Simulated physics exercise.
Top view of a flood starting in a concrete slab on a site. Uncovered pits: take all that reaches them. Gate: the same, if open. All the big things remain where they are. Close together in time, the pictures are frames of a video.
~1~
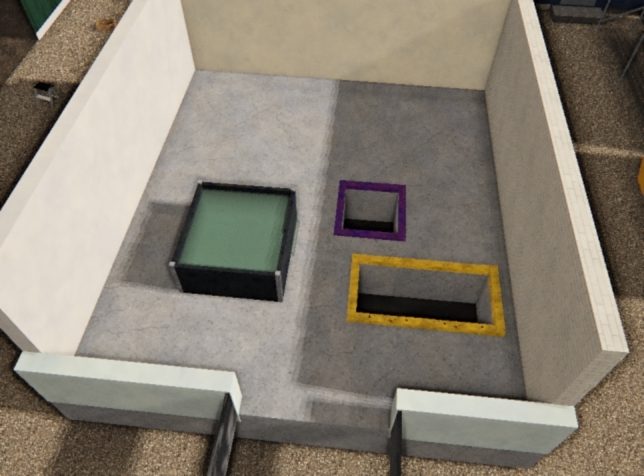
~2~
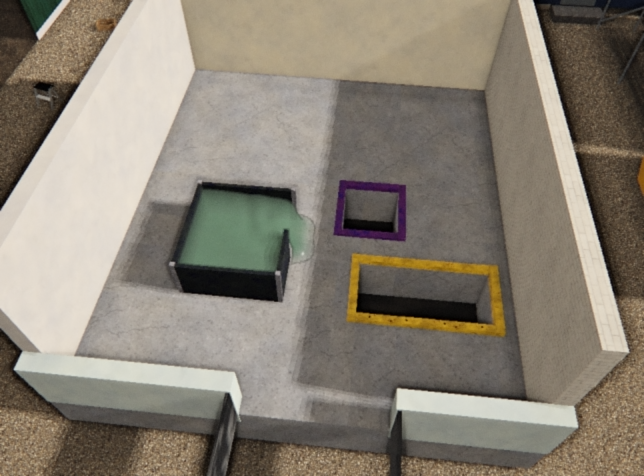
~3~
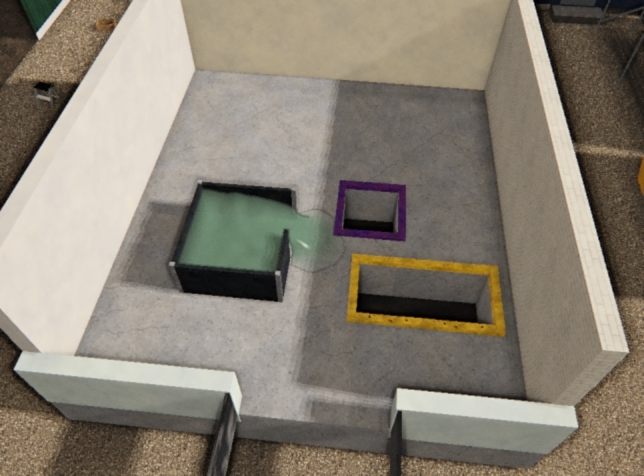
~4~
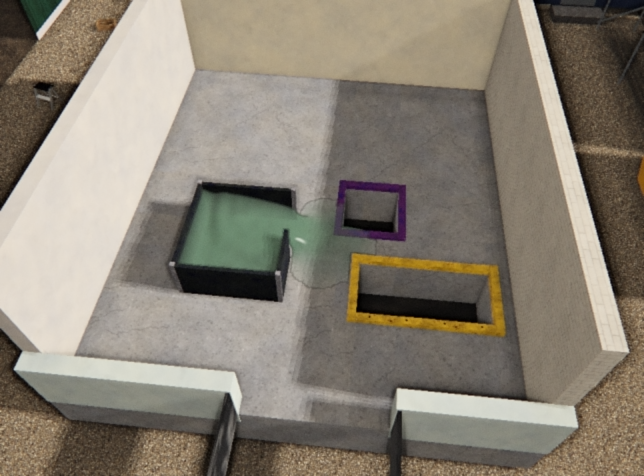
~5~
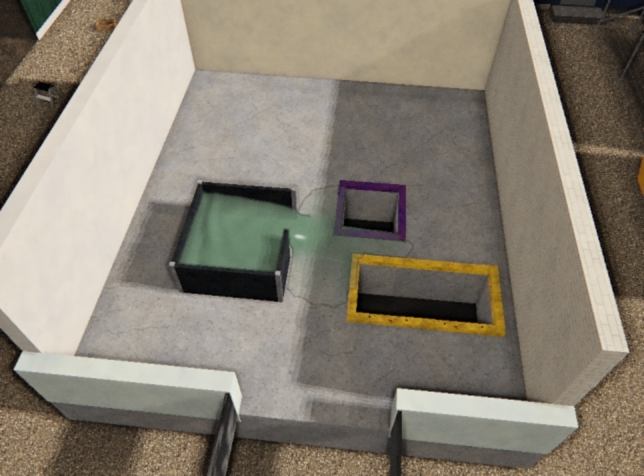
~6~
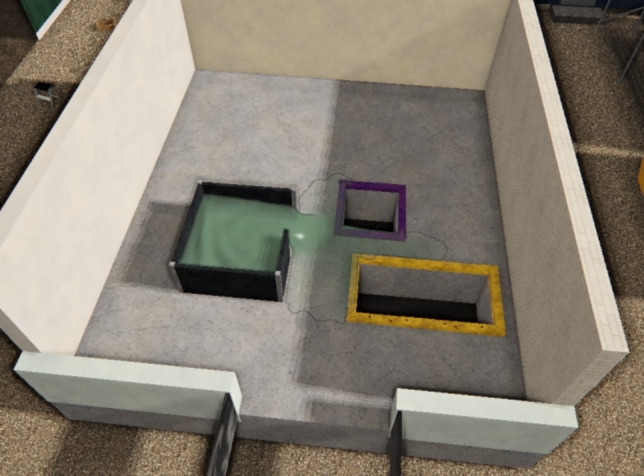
On a walled concrete slab, green water pours through a gap in a tank's right side, spreading rightward around two framed pits.
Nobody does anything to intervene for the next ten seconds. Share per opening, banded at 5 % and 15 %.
One by one: The gate swallows five to fifteen per cent; the purple pit swallows beyond fifteen per cent; the yellow pit swallows five to fifteen per cent.
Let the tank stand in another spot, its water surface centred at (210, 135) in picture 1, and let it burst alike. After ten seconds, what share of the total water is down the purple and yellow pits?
Ten seconds on: Purple pit 8 percent, yellow pit 0 percent.
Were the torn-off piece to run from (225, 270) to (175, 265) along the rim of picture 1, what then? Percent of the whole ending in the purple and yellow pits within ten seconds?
Purple 0 %, yellow 0 %.
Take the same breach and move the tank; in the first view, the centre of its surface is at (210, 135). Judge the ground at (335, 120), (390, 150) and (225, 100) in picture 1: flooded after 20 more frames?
Okay, first one got wet, second one got wet, last one high and dry.
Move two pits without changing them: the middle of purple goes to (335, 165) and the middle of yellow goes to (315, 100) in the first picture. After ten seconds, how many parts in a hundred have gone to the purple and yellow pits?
The purple pit receives 2 per cent and the yellow pit 0 per cent.
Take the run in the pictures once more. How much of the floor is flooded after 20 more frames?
My best guess is some 25 %.
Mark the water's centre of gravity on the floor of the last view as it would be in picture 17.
The water's middle lies around (303, 247).
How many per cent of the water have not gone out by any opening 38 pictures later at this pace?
Close to 60 in a hundred.
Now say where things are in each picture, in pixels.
Still water in the water tank at (237, 229), in the first picture.
Water pours out at (289, 228) and has run to (306, 256), in the second picture.
Water pours out at (289, 230) and has run to (338, 250), in the third picture.
Water pours out at (289, 230) and has run to (369, 256), in the fourth picture.
The front is at (404, 244), out from the gap at (289, 230), in the fifth picture.
Water pours out at (289, 230) and has run to (438, 247), in the sixth picture.
A moment on, water covers 10 % of the floor; the gate 0 %, the purple pit 11 %, the yellow pit 3 %.
Next, water covers 15 % of the floor; the gate 1 %, the purple pit 18 %, the yellow pit 5 %.
Then, water covers 25 % of the floor; the gate 2 %, the purple pit 24 %, the yellow pit 7 %.
Later, water covers 35 % of the floor; the gate 4 %, the purple pit 29 %, the yellow pit 8 %.
In the end, water covers 50 % of the floor; the gate 7 %, the purple pit 31 %, the yellow pit 8 %.
